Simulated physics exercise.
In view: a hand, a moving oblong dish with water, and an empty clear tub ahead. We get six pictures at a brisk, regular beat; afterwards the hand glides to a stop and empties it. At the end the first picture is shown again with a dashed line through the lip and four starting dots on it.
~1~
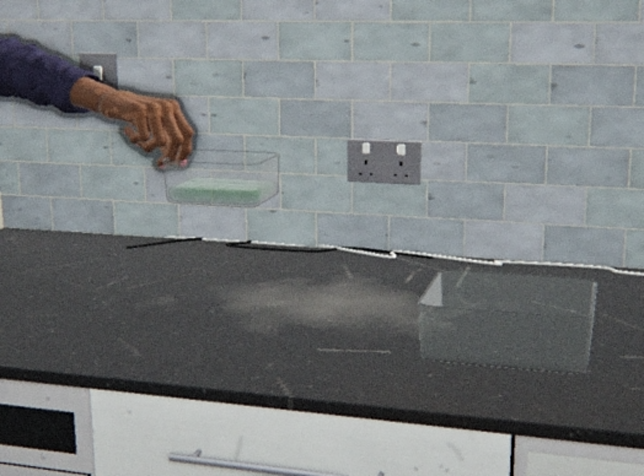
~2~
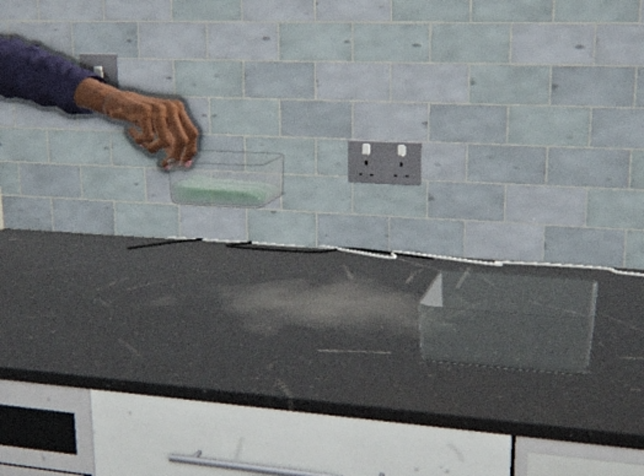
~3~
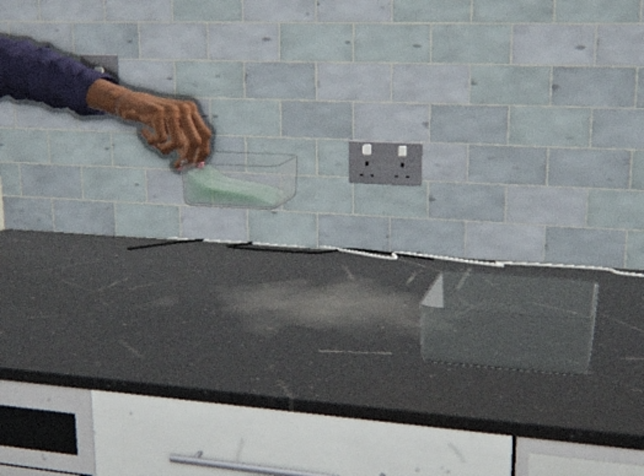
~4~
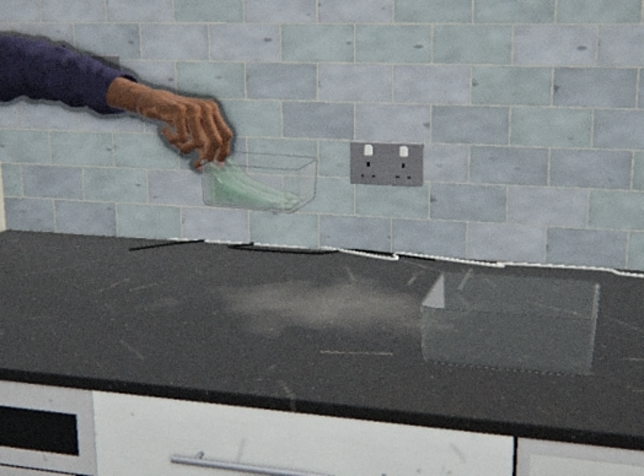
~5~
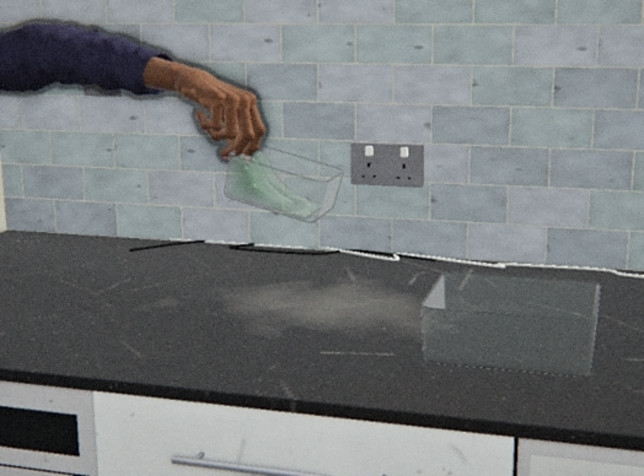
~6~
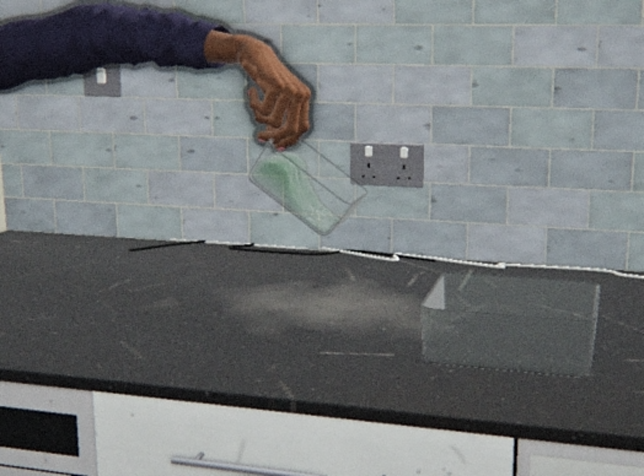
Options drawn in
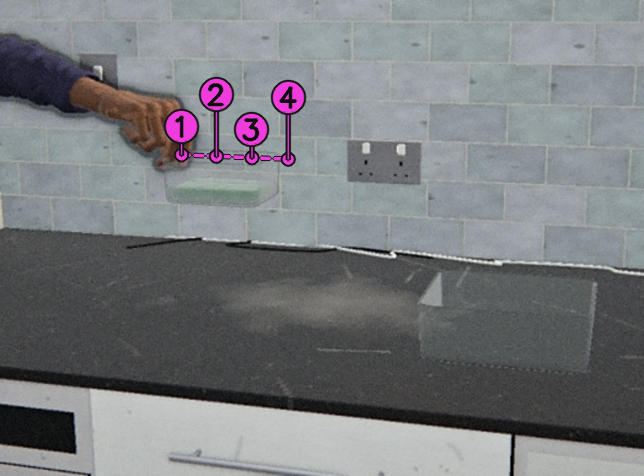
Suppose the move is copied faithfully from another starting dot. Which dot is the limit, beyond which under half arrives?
Choose 4.
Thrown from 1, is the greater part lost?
Yes.
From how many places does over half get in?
One of the four.
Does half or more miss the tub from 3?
Yes.
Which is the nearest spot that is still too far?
That is spot 3.
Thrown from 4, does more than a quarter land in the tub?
Yes, it does.
On the marked copy, 1 at (181, 154); 2 at (216, 156); 3 at (251, 157); 4 at (288, 159).
With 1, about 1 % lands in the tub, 98 % falls short.
With 2, about 3 % lands in the tub, 93 % falls short and 5 % goes beside or beyond.
With 3, about 17 % lands in the tub, 77 % falls short and 6 % goes beside or beyond.
With 4, about 71 % lands in the tub, 22 % falls short and 7 % goes beside or beyond.
